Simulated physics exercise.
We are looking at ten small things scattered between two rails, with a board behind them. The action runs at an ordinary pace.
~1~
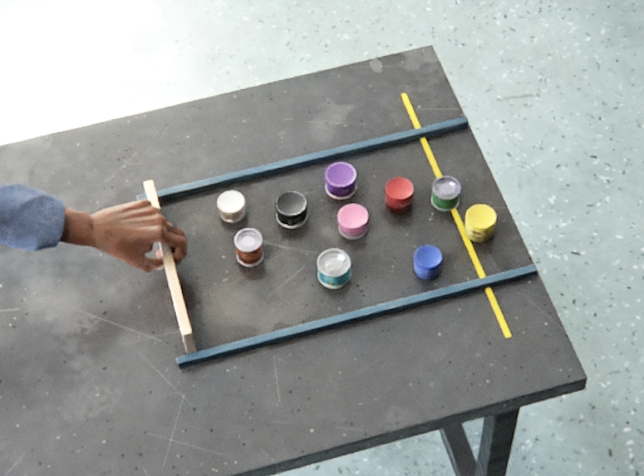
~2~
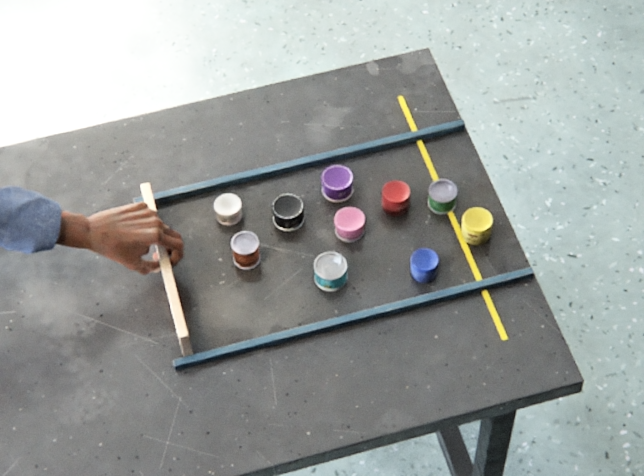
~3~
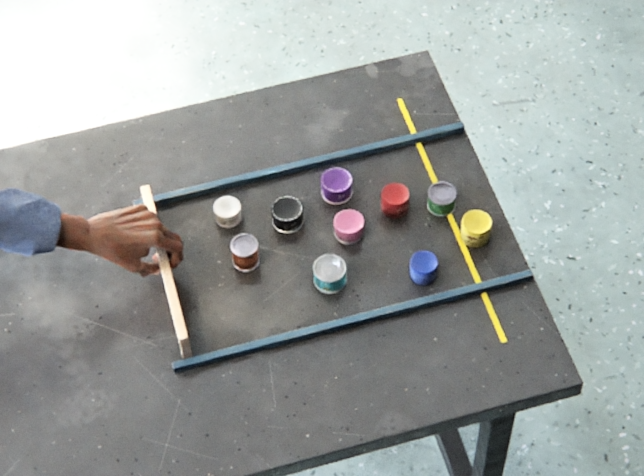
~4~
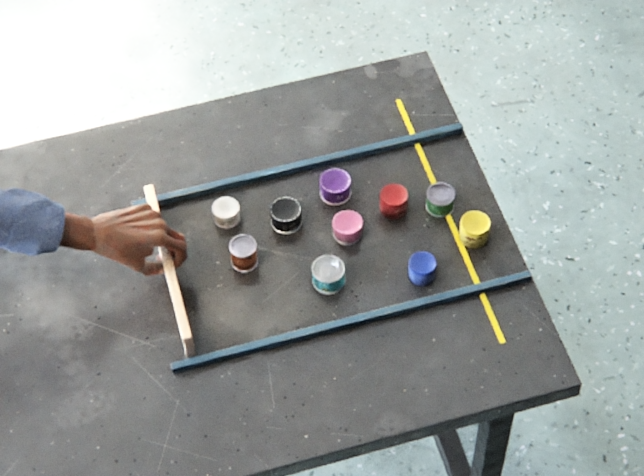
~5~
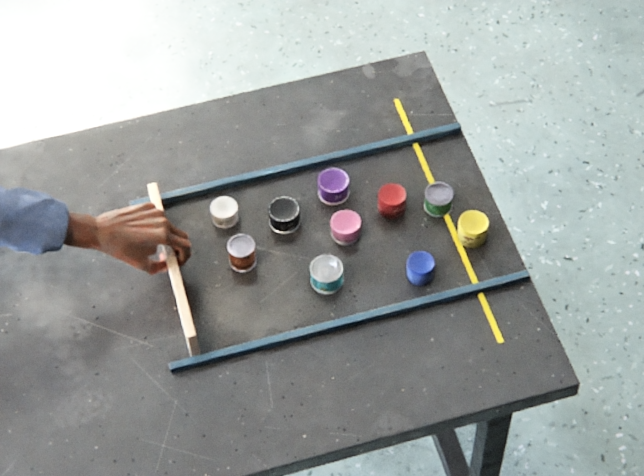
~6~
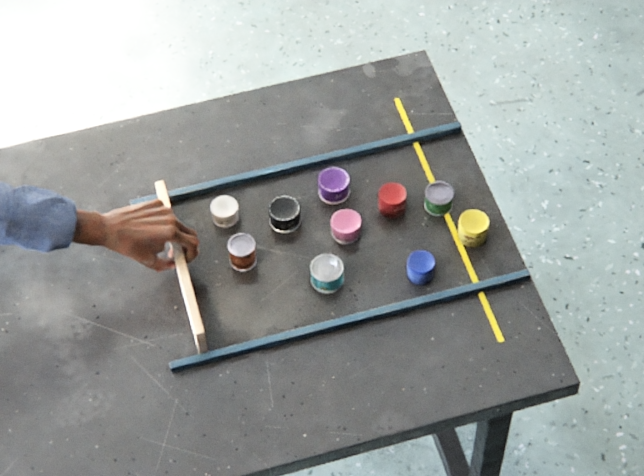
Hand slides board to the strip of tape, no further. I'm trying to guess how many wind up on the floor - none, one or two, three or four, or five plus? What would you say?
Mind you, the pieces that take the plunge come to one or two.
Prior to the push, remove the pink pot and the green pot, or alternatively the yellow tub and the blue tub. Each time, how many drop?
Try 1: 0; try 2: 1.
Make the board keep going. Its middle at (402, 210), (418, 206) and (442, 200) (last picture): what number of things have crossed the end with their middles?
Respectively 0, 0 and 1.
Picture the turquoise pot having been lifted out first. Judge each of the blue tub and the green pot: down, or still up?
Well, the blue tub is still there while the green pot goes off the edge.
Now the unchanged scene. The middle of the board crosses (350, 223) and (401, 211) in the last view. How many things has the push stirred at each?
Moved so far: 7, later 9.
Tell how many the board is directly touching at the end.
At rest, 5 are in contact.
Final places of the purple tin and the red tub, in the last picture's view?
One ends up near (464, 155) and the other near (479, 175).
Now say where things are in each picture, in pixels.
The first picture shows yellow tub (480, 224); green pot (446, 194); blue tub (428, 263); board (169, 265); tape (452, 207).
The second picture shows green pot (442, 197); pink pot (350, 225).
The third picture shows blue tub (424, 268); turquoise pot (330, 274).
The fourth picture shows yellow tub (475, 230); black tin (286, 215).
The fifth picture shows green pot (439, 200); purple tin (334, 187).
The sixth picture shows yellow tub (473, 229); green pot (439, 199); blue tub (421, 268); board (181, 265); tape (445, 211).
Soon after, none off yet; yellow tub at rest near (473, 229); green pot at rest near (439, 199); blue tub at rest near (421, 268).
After that, none off yet; yellow tub at rest near (473, 229); green pot displaced about its own width near (461, 195); blue tub displaced a little near (435, 271).
In the end, the number that fall off is one or two; gone, green pot.
